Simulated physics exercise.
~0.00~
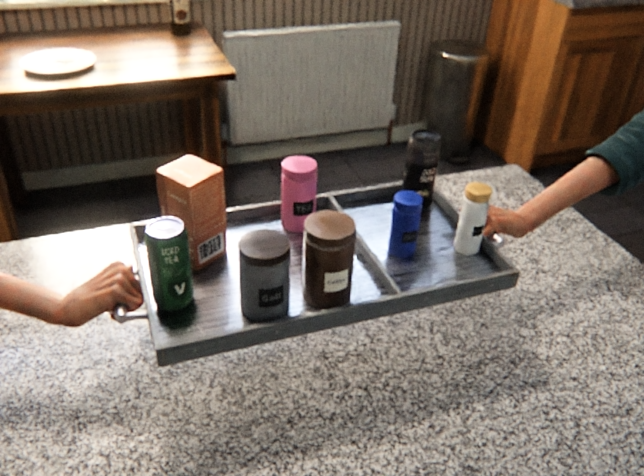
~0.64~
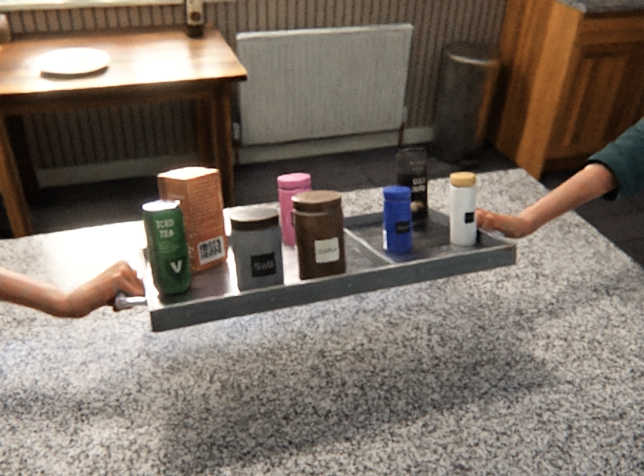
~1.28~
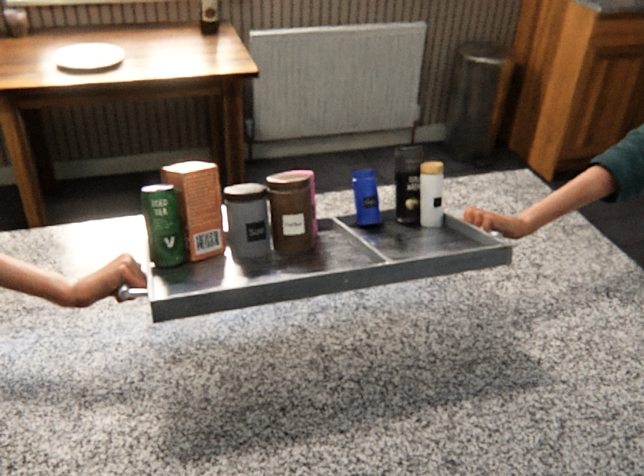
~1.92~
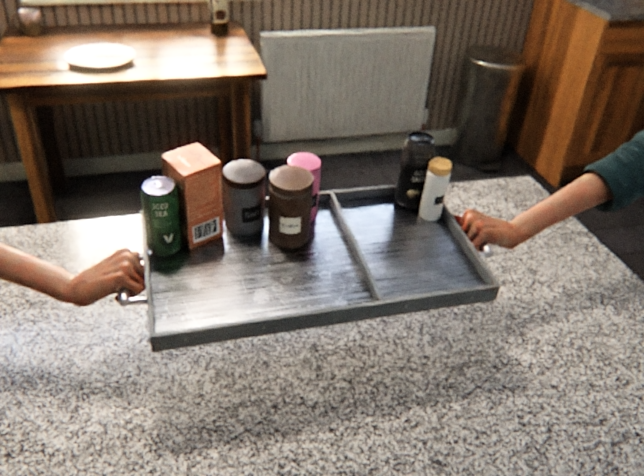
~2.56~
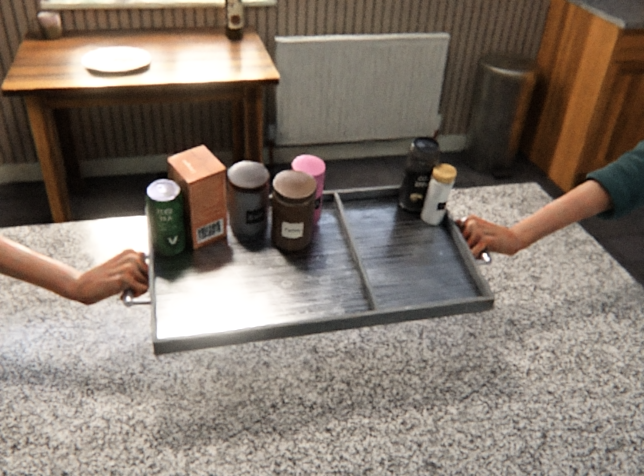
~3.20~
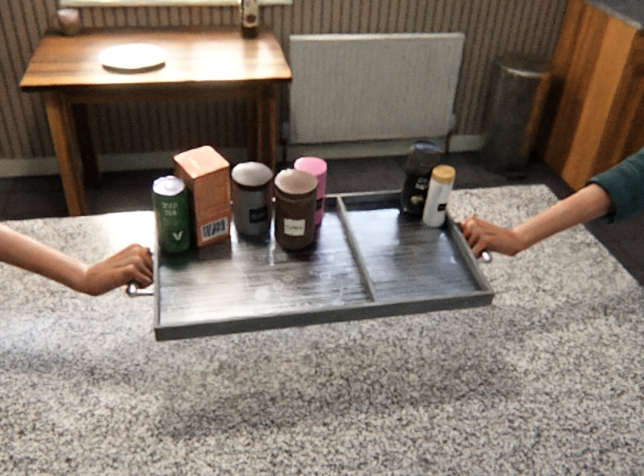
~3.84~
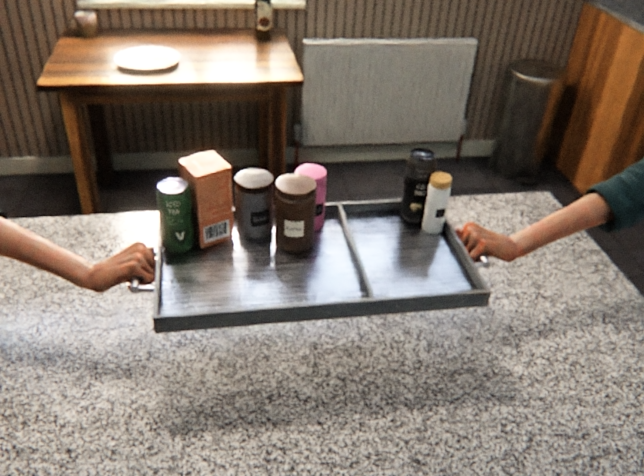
Two hands tipped a tray of jars, cans and a carton above a speckled table, first away and then back, making several containers slide toward the far side; the blue shaker disappeared from the tray, while everything else ended upright on it.
